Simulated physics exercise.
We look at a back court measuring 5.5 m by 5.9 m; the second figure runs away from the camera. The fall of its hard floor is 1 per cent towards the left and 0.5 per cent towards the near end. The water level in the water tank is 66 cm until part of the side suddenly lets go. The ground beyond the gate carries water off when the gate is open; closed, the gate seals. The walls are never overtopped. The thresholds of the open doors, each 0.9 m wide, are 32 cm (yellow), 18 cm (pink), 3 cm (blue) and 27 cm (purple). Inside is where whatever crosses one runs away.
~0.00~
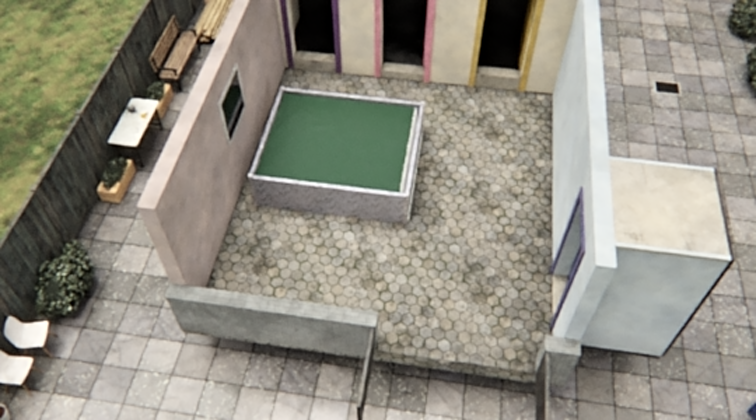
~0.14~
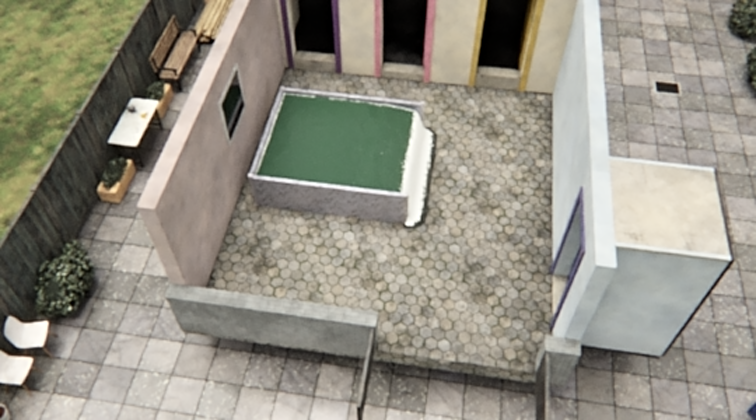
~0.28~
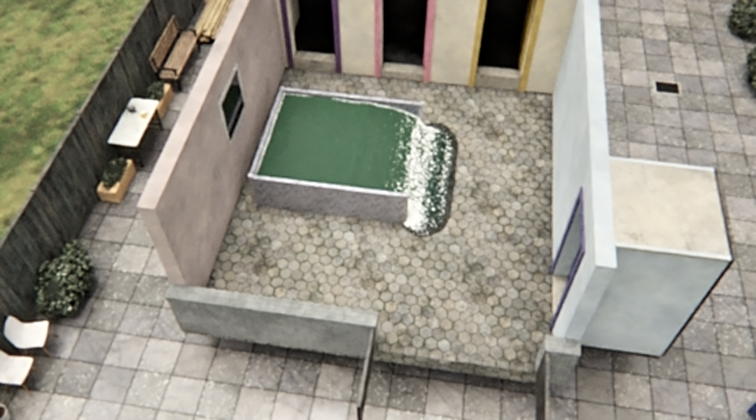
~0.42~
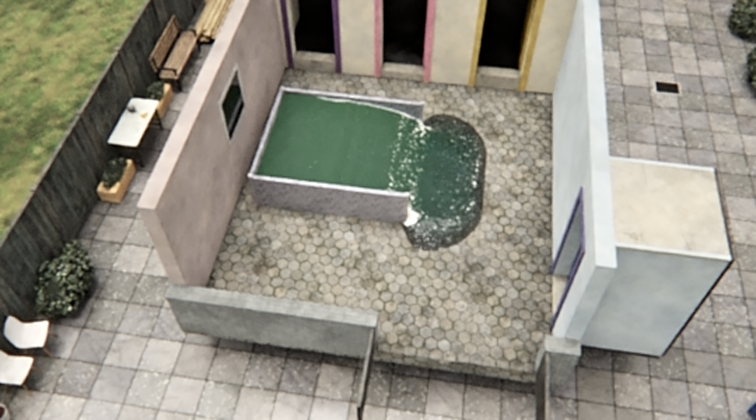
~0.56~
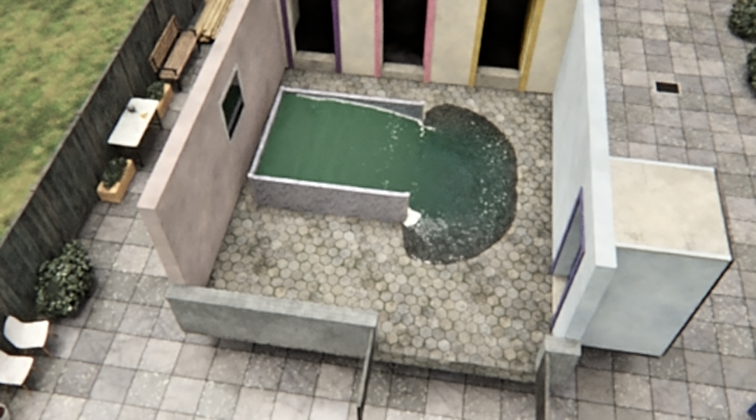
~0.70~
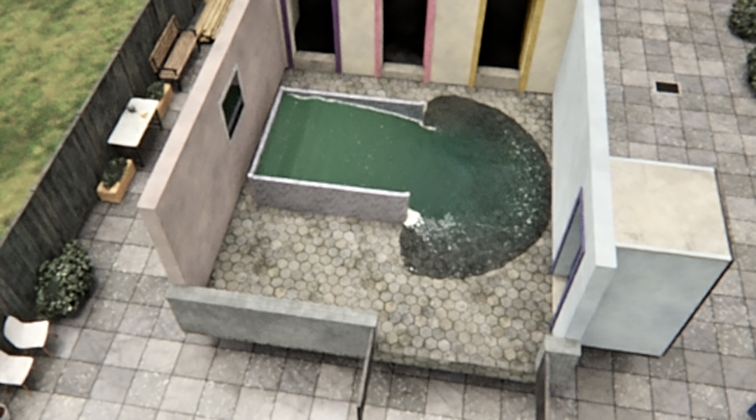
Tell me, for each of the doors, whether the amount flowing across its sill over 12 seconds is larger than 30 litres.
The yellow door will see an amount within the limit come in. The pink door will see an amount within the limit come in. The blue door will see too much water come in. The purple door will see an amount within the limit come in.
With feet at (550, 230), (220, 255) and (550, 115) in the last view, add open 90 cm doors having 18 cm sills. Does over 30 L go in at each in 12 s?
Result in order - more than that, not enough, more than that.
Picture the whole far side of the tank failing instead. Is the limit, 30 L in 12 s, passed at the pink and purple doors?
Result against the limit at pink: Limit broken; result at purple: Limit broken.
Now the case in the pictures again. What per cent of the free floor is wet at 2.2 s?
I'd say around 45 %.
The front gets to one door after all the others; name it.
Last comes the purple one.
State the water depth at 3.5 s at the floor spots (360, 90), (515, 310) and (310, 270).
First spot near 5 cm, second near 11 cm, third near 0 cm.
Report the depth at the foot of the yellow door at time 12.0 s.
It averages close to 4.5 centimetres.
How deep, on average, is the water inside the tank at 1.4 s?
The mean depth is around 40 cm.
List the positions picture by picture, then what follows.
The water tank at (340, 142) is whole and still, 66 cm deep, in the first picture.
The front is at (408, 226), 1.2 m from the gap at (412, 167); 0.4 m2 of floor is under water; 66 cm left at the back of the water tank, in the second picture.
Water pours out at (412, 168) and has run 1.3 m, to (439, 127); typically 12 cm deep outside, 66 cm at the water tank's back, in the third picture.
The front is at (455, 240), 1.6 m from the gap at (412, 169); 3.1 m2 of floor is under water; 66 cm left at the back of the water tank, in the fourth picture.
Water pours out at (412, 169) and has run 2.0 m, to (476, 251); typically 8 cm deep outside, 66 cm at the water tank's back, in the fifth picture.
Water pours out at (412, 169) and has run 2.5 m, to (541, 227); typically 6 cm deep outside, 65 cm at the water tank's back, in the sixth picture.
After 1.4 s water covers 40 % of the floor and is deepest (40 cm) near (545, 193); yellow door 2 cm at the sill, 0 L in, pink door not reached, blue door 9 cm at the sill, 1 L in, purple door not reached.
After 2.2 s water covers 45 % of the floor and is deepest (43 cm) near (546, 97); yellow door 16 cm at the sill, 0 L in, pink door not reached, blue door 15 cm at the sill, 34 L in, purple door not reached.
After 3.5 s water covers 55 % of the floor and is deepest (32 cm) near (537, 96); yellow door 25 cm at the sill, 0 L in, pink door 8 cm at the sill, 0 L in, blue door 11 cm at the sill, 100 L in, purple door not reached.
After 7.0 s water covers 85 % of the floor and is deepest (22 cm) near (305, 117); yellow door 8 cm at the sill, 0 L in, pink door 8 cm at the sill, 0 L in, blue door 6 cm at the sill, 153 L in, purple door 20 cm at the sill, 0 L in.
After 12.0 s water covers 95 % of the floor and is deepest (12 cm) near (198, 311); yellow door 5 cm at the sill, 0 L in, pink door 9 cm at the sill, 0 L in, blue door 3 cm at the sill, 164 L in, purple door 10 cm at the sill, 0 L in.
